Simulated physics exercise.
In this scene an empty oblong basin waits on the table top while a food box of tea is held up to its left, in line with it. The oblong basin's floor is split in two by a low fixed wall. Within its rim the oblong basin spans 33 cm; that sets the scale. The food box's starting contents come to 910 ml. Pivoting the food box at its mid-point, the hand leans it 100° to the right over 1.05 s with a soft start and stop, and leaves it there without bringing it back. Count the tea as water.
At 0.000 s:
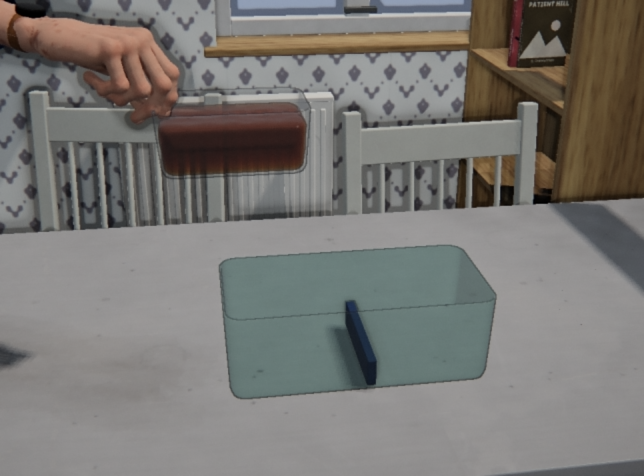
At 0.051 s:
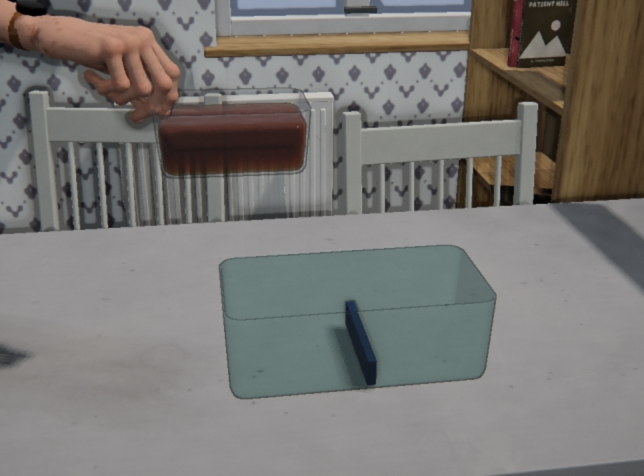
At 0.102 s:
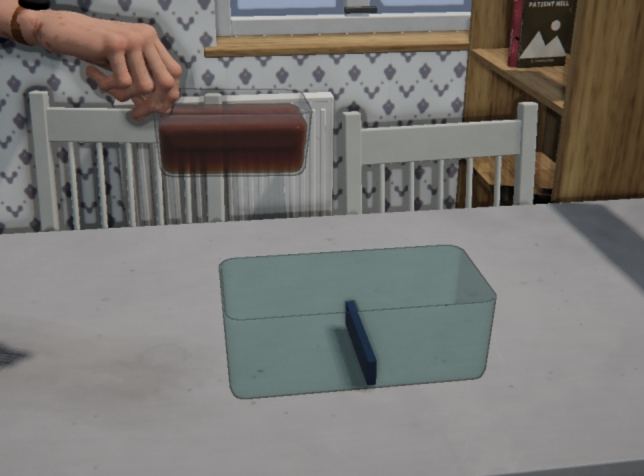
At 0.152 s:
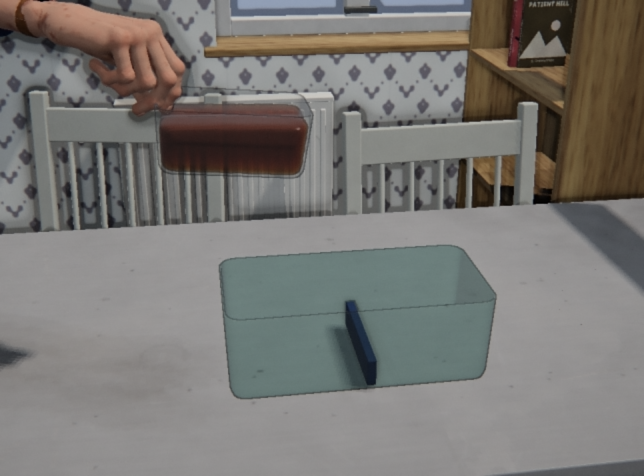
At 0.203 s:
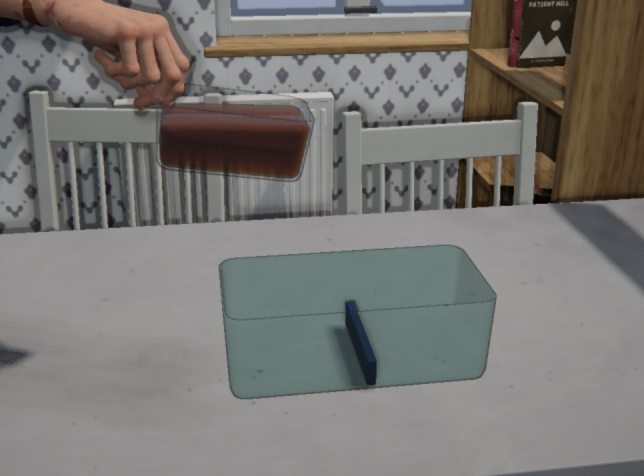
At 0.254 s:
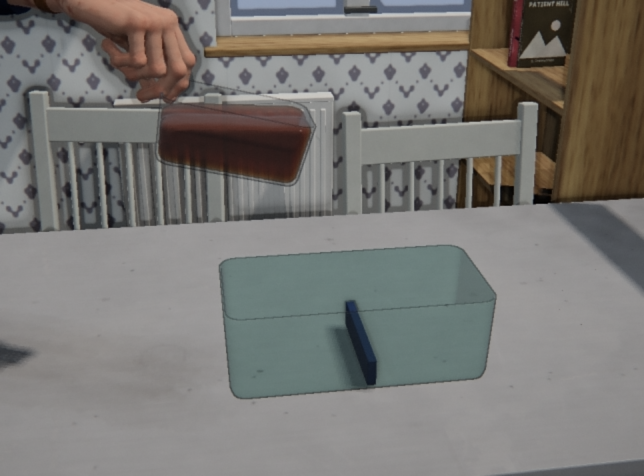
The clip opens on a hand holding a clear food box of dark reddish tea above a table, up and to the left of an empty oblong basin with a blue upright wall inside. Barely moving at first, the hand then leans the box slightly to the right while the basin stays still.
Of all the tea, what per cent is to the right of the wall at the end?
I would say 57 percent.
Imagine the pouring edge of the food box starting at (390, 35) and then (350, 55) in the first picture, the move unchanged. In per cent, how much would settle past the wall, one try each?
Respectively 60 and 70 %.
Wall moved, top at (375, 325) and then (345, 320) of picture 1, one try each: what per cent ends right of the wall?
I'd say 45 percent on the first go, 70 percent on the next.
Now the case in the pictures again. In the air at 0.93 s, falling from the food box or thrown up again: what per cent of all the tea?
Around 8 percent of it is airborne.
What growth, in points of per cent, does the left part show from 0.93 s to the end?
About 16 per cent.
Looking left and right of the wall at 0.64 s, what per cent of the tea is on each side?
Left: Around 2. Right: Around 10.
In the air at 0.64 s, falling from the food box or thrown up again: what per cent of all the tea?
48 %.
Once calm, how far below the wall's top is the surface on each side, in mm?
Left about 24 mm, right about 14 mm.
Then, 0.64 s in, the tilt is 67° and 40 per cent is still to pour, 2 is left of the wall and 11 right of it.
Then, 0.93 s in, the tilt is 97° and 9 per cent is still to pour, 21 is left of the wall and 59 right of it.
Then, 1.23 s in, the tilt is 100° and 1 per cent is still to pour, 34 is left of the wall and 59 right of it.
Then, 1.55 s in, the tilt is 100° and 0 per cent is still to pour, 37 is left of the wall and 57 right of it.
Finally, 37 per cent lies left of the wall, 57 right of it and 5 outside.
